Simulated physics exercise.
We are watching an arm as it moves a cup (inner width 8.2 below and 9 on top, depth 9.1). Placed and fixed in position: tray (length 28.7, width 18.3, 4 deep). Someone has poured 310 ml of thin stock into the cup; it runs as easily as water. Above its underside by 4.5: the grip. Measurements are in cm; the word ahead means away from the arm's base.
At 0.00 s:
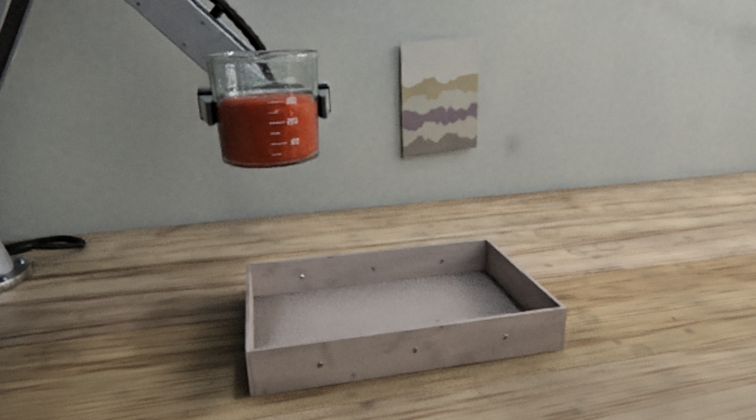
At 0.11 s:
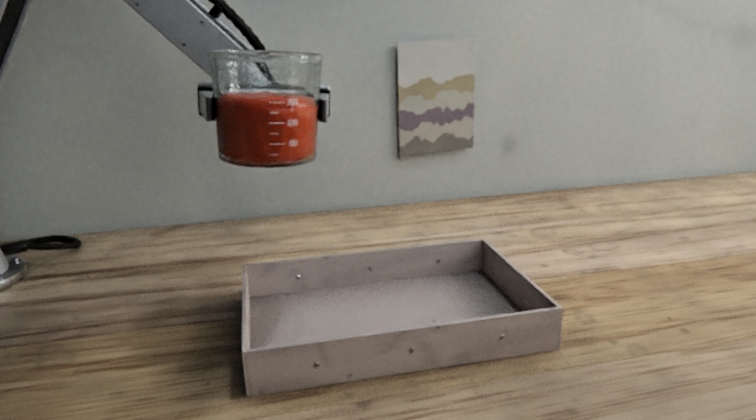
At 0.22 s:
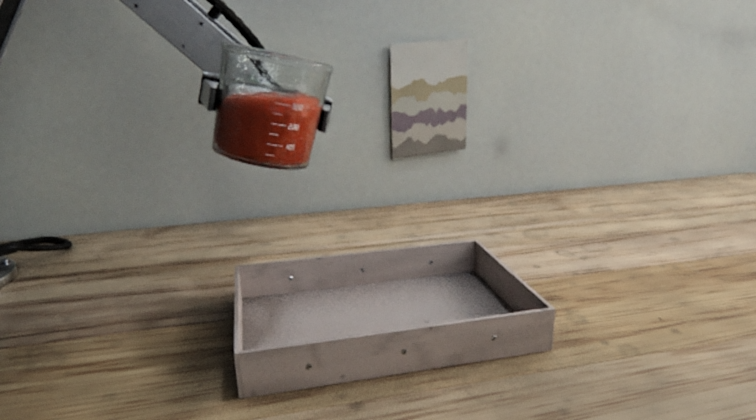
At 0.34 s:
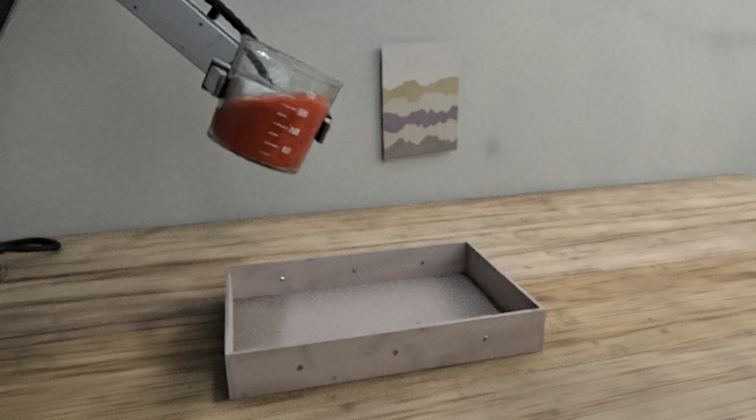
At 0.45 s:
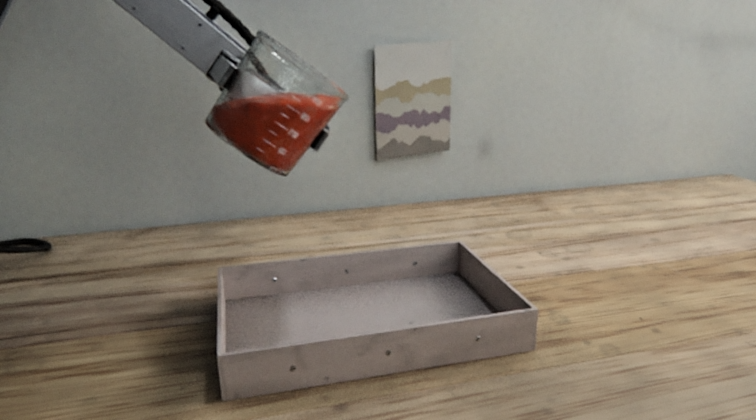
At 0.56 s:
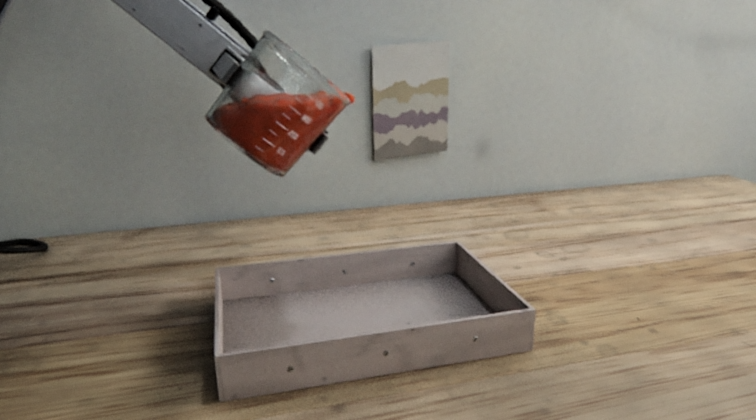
Glass cup of red liquid tilting steadily to the right on a robotic arm above an empty tray on a wooden table.
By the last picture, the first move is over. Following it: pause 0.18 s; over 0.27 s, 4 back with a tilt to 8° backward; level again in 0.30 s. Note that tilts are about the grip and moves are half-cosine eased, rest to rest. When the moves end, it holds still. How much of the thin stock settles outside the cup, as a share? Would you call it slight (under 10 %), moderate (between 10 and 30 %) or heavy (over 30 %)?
I would call it slight.
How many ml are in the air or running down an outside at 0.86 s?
Around 0 ml at that time.
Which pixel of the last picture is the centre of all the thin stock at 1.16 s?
(236, 130), about.
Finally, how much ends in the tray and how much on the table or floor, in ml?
In order: Approx. 5 ml and 0 ml.
After 0.86 s, tilted 21° forward, liquid up to 26 above the table; 305 ml in the cup, 5 ml in the tray.
After 1.16 s, tilted 4° backward, liquid up to 25 above the table; 305 ml in the cup, 5 ml in the tray.
After 1.51 s, level, liquid up to 25 above the table; 305 ml in the cup, 5 ml in the tray.
After 2.31 s, level, liquid up to 25 above the table; 305 ml in the cup, 5 ml in the tray.
In the end, 305 ml in the cup, 5 ml in the tray. That is 2 % outside the cup.
